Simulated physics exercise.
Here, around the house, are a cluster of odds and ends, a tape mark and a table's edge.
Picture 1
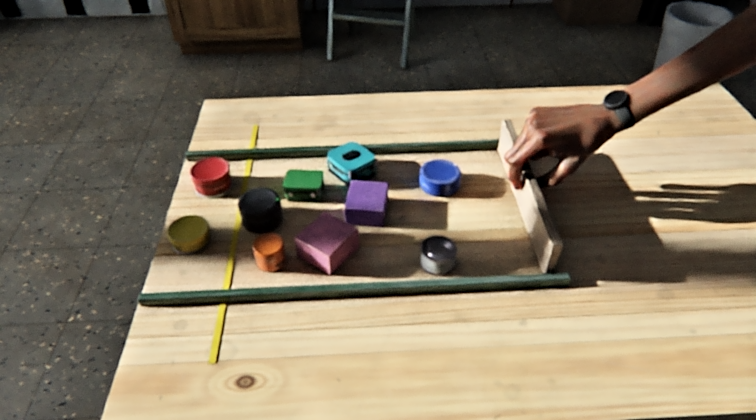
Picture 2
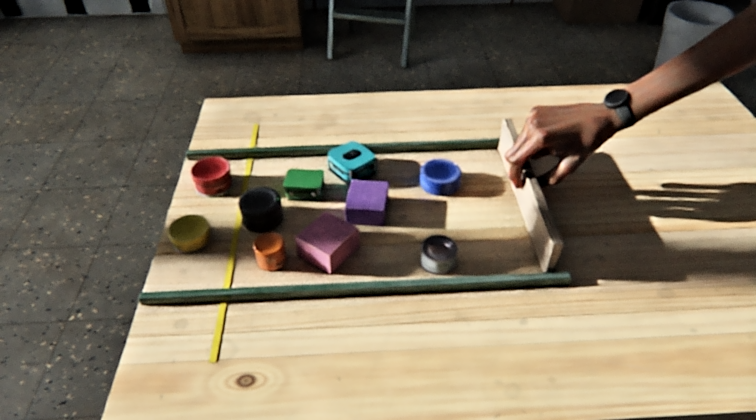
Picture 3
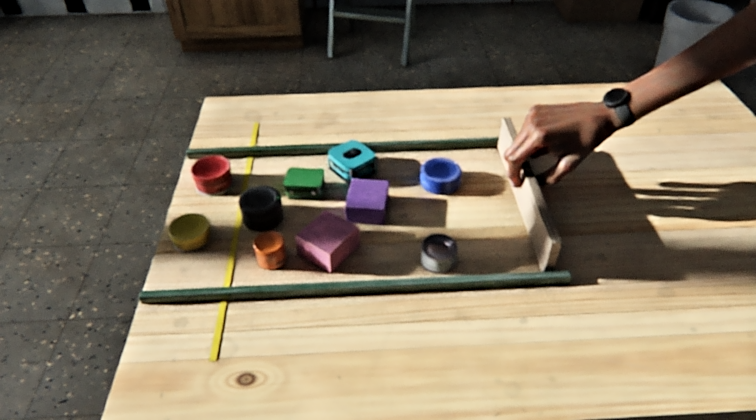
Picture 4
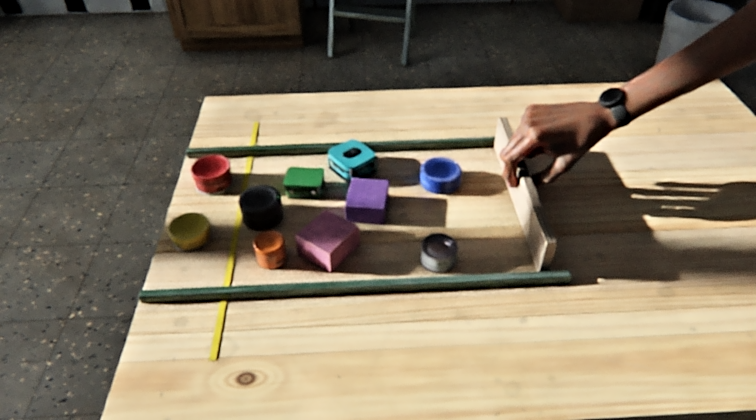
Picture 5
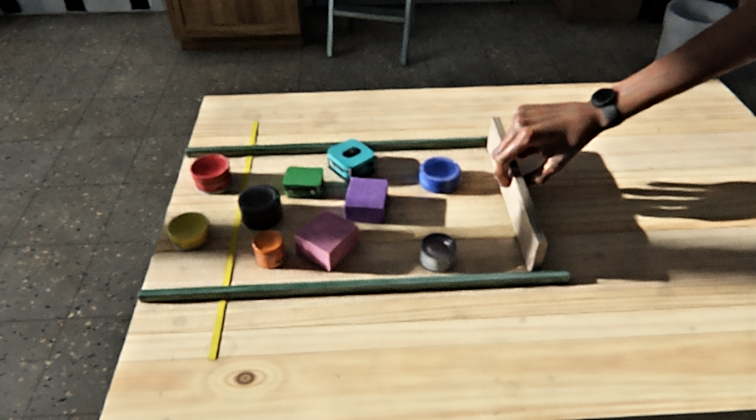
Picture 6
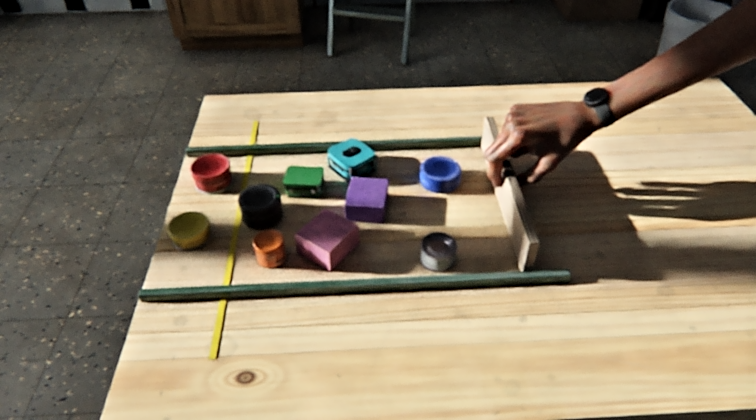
A hand sliding an upright wooden board slightly left between green rails, while colourful tubs and blocks sit still on a table.
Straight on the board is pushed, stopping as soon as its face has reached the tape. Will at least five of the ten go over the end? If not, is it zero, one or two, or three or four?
No, one or two go over.
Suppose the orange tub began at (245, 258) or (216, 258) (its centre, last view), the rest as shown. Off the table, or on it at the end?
One after the other: It keeps its spot; it keeps its spot.
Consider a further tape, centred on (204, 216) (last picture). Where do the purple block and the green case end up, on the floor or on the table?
Purple block - safe; green case - gone.
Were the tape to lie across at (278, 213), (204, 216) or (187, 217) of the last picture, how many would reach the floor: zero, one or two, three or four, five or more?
Spot one gives not one, spot two gives five or more, spot three gives five or more.
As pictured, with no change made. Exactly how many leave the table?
That totals 2.
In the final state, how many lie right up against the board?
That number would be 3.
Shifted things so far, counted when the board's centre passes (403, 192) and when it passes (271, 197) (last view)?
At first I count 3, and then 10.
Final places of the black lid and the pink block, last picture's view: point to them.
The first sits around (176, 213), while the other sits around (185, 244).
A little later, none off yet; yellow tin at rest near (190, 231); red pot at rest near (212, 174); black lid at rest near (261, 206).
Next, none off yet; yellow tin at rest near (190, 231); red pot at rest near (212, 174); black lid at rest near (259, 208).
Later still, none off yet; yellow tin moving near (180, 234); red pot shifted a little near (191, 172); black lid shifted about its own width near (215, 211).
When it is over, the number that fall off is one or two; down, red pot and yellow tin.
